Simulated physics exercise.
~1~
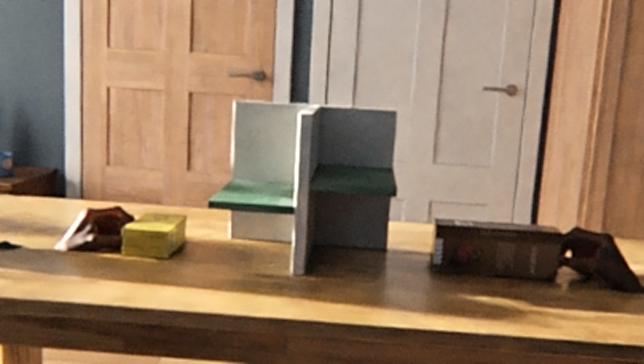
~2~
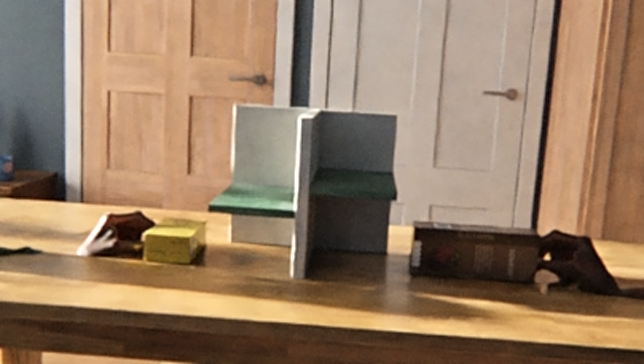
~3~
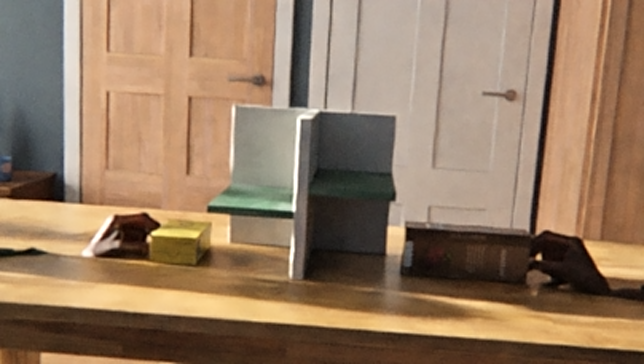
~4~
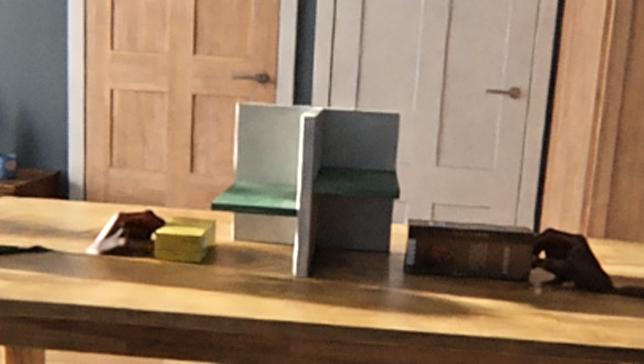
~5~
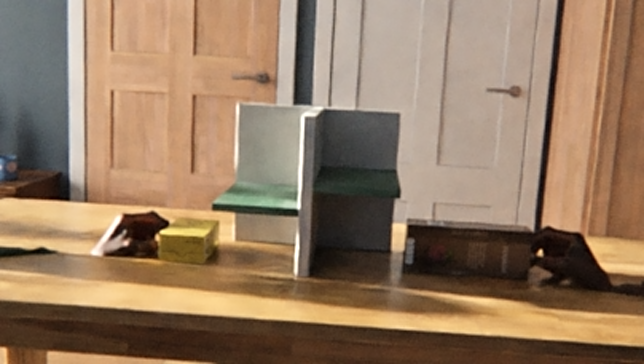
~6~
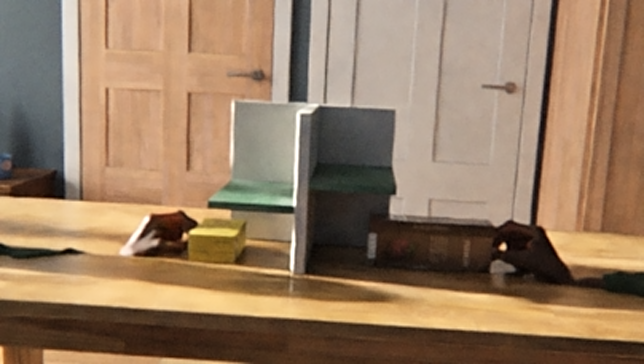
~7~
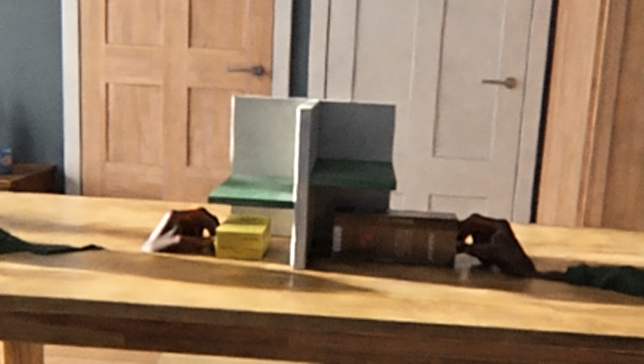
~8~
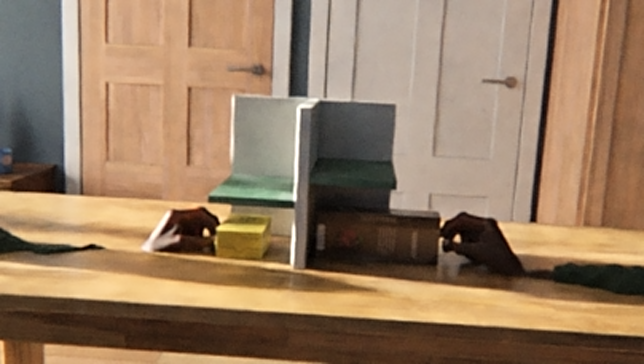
A brown carton and a smaller yellow packet lie on their sides on a wooden table, one on each side of a pale upright divider with green shelves, seen from the front by a gently swaying camera with two doors behind. A hand at the right pushes the carton leftward while a hand at the left pushes the packet rightward. Both slow and nearly pause short of the shelves, then slide on to the openings and partly in. Each clears the green shelf above it. At the end the carton and the packet rest beneath the shelves, the hands still close beside them.
